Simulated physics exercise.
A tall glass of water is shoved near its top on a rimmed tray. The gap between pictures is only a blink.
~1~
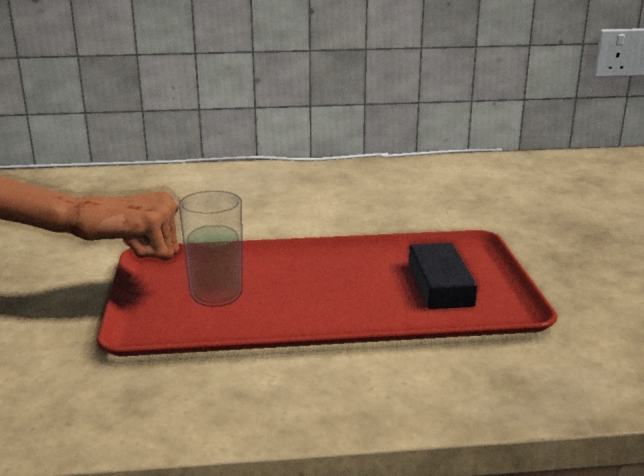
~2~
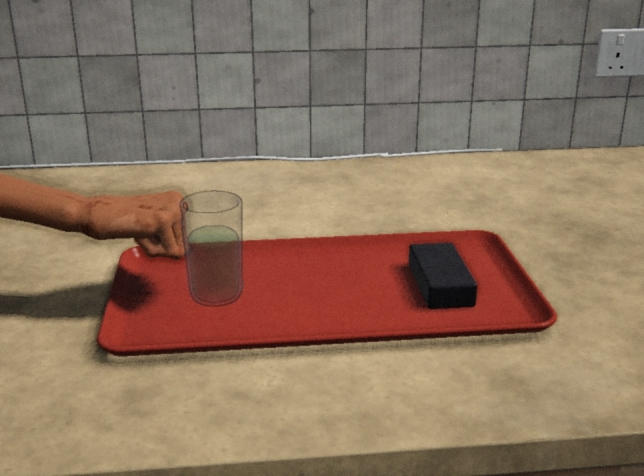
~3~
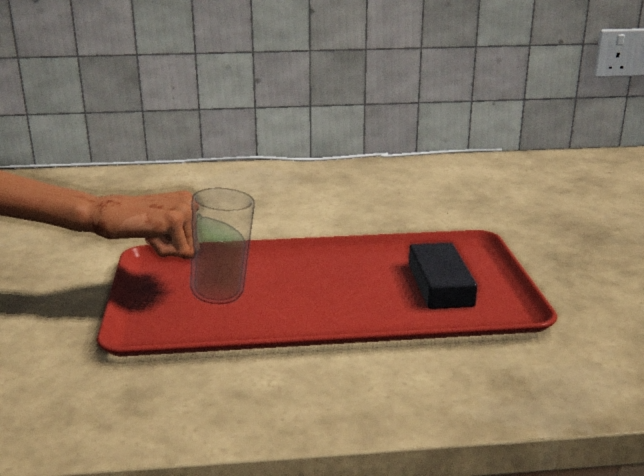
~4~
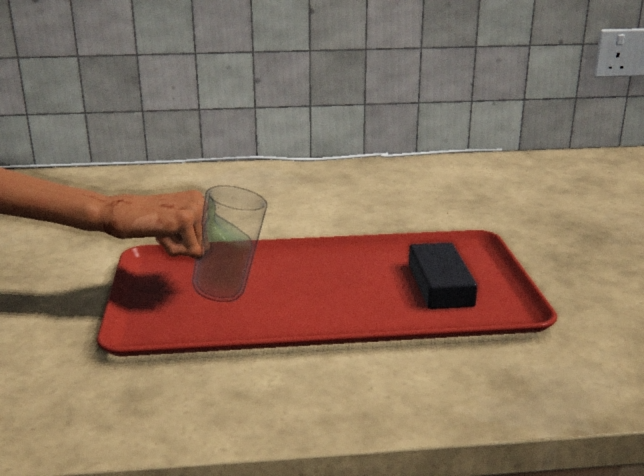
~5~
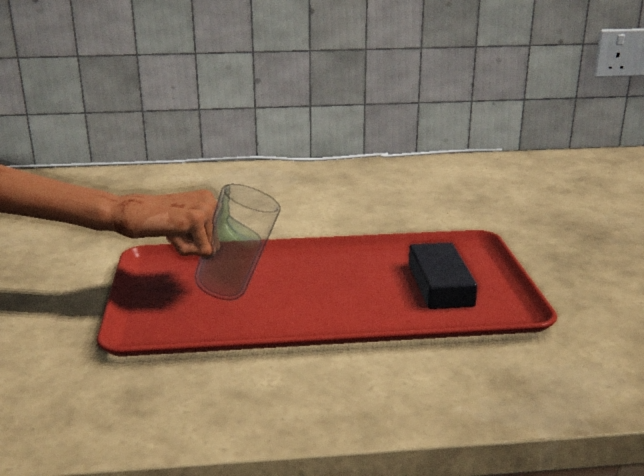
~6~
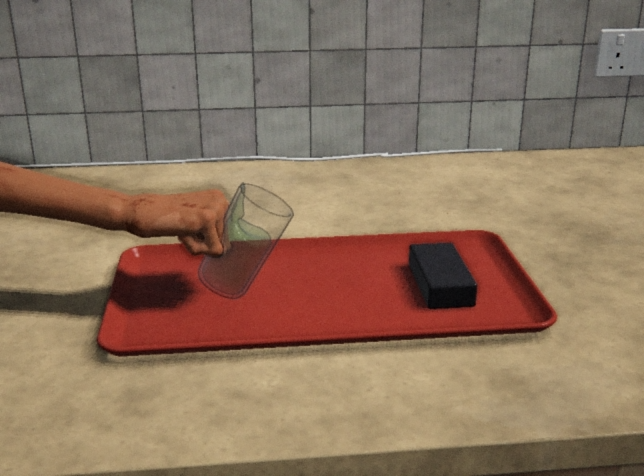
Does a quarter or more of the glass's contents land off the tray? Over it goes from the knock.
Remaining: Over three quarters.
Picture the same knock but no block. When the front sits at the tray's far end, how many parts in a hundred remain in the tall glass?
45 in a hundred, roughly.
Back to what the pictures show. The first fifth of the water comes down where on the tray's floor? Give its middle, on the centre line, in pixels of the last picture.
At about (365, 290).
A moment on, the tall glass lies on its side and 100 per cent is in the glass, 0 on the tray and 0 above or beyond its rim.
Next, the tall glass lies on its side and 58 per cent is in the glass, 31 on the tray and 11 above or beyond its rim.
Then the tall glass lies on its side and 30 per cent is in the glass, 43 on the tray and 27 above or beyond its rim.
Later the tall glass lies on its side and 17 per cent is in the glass, 75 on the tray and 9 above or beyond its rim.
In the end 91 per cent is held by tray and glass, 9 is off the tray.
